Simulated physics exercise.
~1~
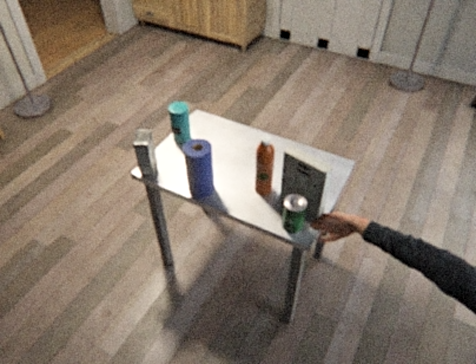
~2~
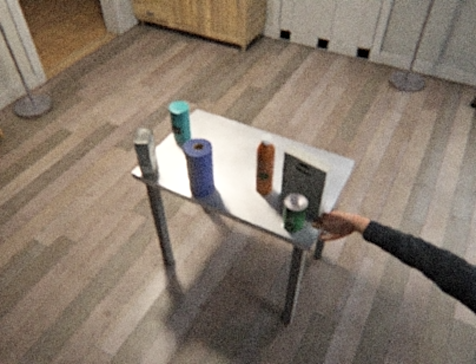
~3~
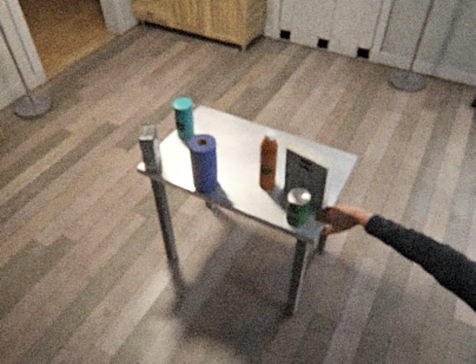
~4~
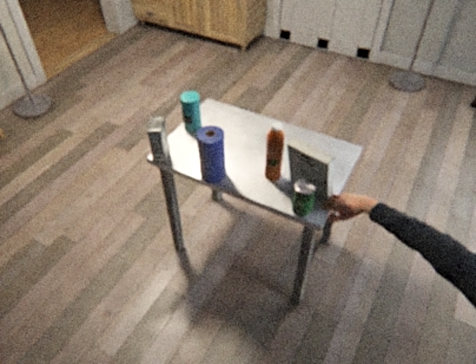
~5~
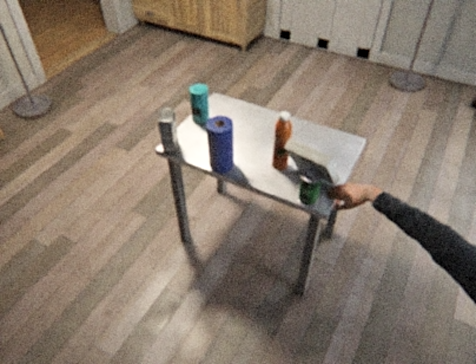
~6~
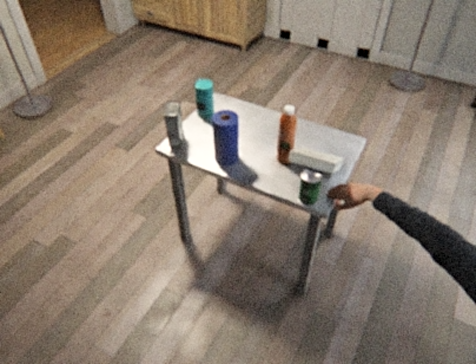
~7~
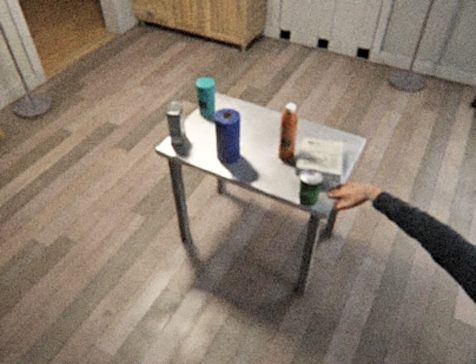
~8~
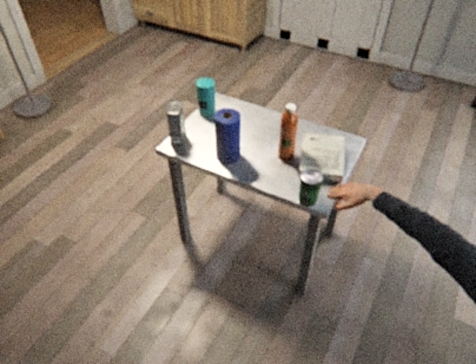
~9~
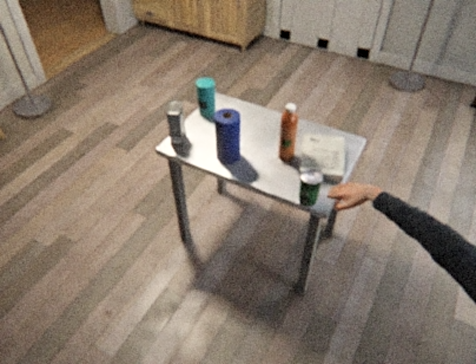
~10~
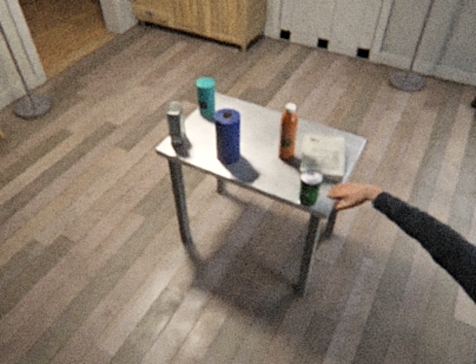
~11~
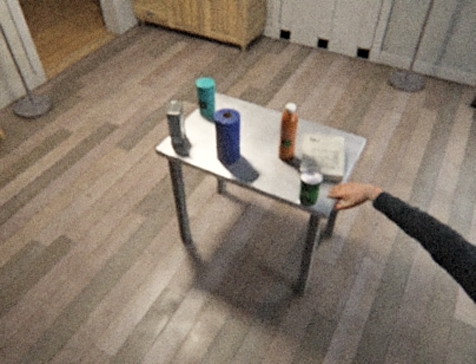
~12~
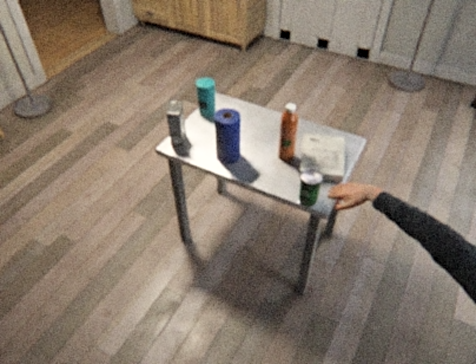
On a wooden floor, a hand moving a small table away, its white book toppling flat while the other items stay upright.
